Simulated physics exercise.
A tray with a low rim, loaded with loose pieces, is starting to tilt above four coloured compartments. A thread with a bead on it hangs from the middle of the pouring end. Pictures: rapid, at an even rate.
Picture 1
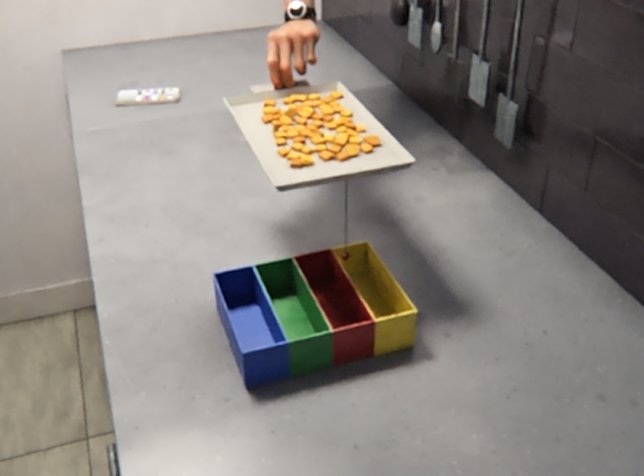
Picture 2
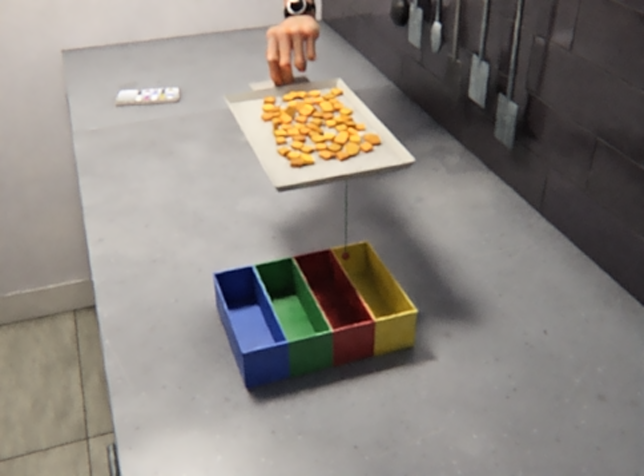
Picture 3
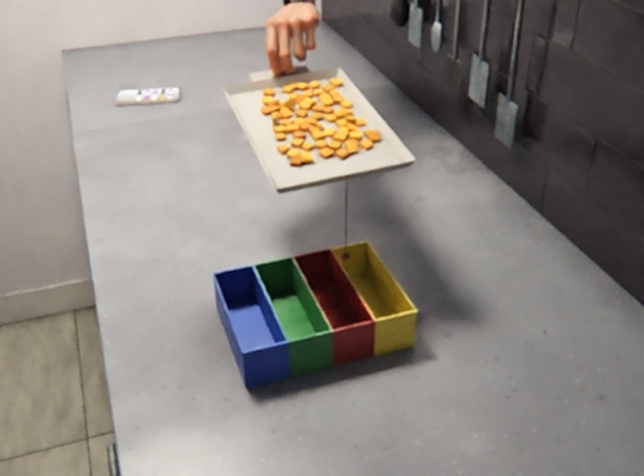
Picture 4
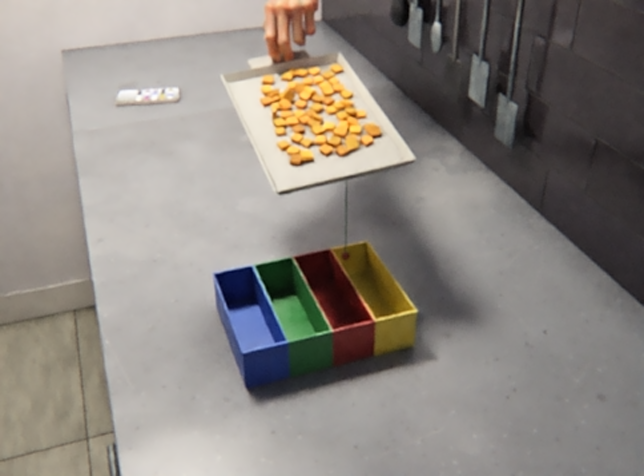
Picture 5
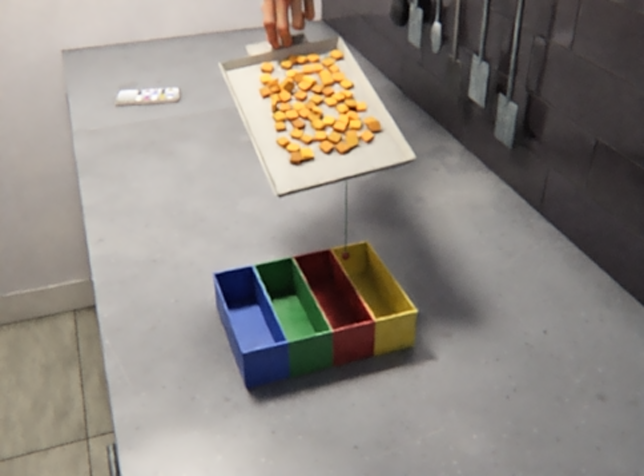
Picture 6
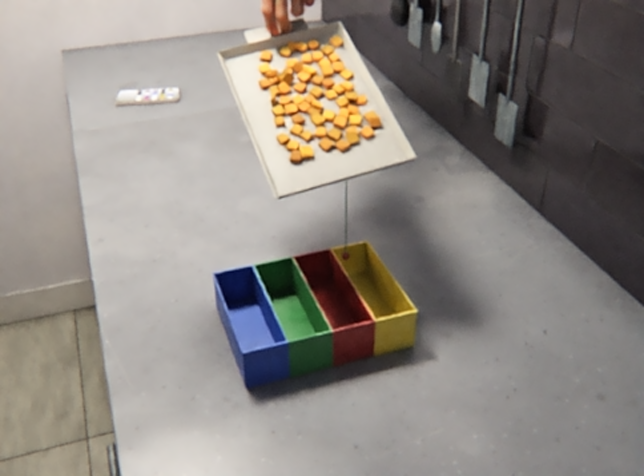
A tray of small orange crackers, with a hand at its far end, tilted slowly and slightly toward its near left corner above a box with blue, green, red and yellow compartments, which stayed still.
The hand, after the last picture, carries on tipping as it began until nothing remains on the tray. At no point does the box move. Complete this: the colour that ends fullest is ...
The fullest is green.
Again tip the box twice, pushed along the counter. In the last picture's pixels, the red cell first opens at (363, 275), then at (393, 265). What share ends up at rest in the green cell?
First 30 per cent, second 10 per cent.
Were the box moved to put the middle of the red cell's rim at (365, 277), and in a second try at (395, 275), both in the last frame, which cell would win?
In turn: That blue cell; blue.
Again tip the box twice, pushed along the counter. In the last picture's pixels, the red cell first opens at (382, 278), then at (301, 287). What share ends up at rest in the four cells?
Around 70 percent the first time, around 100 percent the second.
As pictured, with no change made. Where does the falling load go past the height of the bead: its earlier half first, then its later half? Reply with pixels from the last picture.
First around (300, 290), afterwards around (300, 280).
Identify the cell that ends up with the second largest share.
Number two is that red cell.
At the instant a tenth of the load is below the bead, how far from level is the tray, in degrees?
My estimate is some 70 degrees.
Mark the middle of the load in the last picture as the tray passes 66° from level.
The centre of the load shows up near (306, 191) in the last view.
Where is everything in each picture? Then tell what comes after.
In the first picture, corners of the pouring end at (279, 182) and (409, 159), level; middle of the load at (311, 129), small crackers; bead on its thread at (346, 256); blue cell at (266, 362); green cell at (311, 351); red cell at (354, 340); yellow cell at (395, 330).
In the second picture, corners of the pouring end at (279, 183) and (409, 159), level; middle of the load at (311, 127).
In the third picture, corners of the pouring end at (279, 185) and (409, 158), tipped barely, lowest at the left corner; middle of the load at (311, 122).
In the fourth picture, corners of the pouring end at (279, 187) and (409, 157), tipped a little, lowest at the left corner; middle of the load at (311, 114).
In the fifth picture, corners of the pouring end at (279, 190) and (409, 156), tipped clearly, lowest at the left corner; middle of the load at (310, 106).
In the sixth picture, corners of the pouring end at (279, 192) and (410, 155), tipped clearly, lowest at the left corner; middle of the load at (310, 99); blue cell at (266, 362); green cell at (311, 351); red cell at (354, 340); yellow cell at (395, 330).
Soon after the last picture, tray tipped steeply; about two thirds on the tray; about a third falling or outside the box.
A little later, tray tipped past a quarter turn; about two thirds in the green cell; about a quarter in the red cell; a small part in the blue cell; a small part in the yellow cell; a stray few falling or outside the box.
Later still, tray tipped past a quarter turn; about two thirds in the green cell; about a quarter in the red cell; a small part in the blue cell; a small part in the yellow cell; a stray few falling or outside the box.
At rest, tray tipped past a quarter turn; about two thirds in the green cell; about a quarter in the red cell; a small part in the blue cell; a small part in the yellow cell; a stray few outside the box.
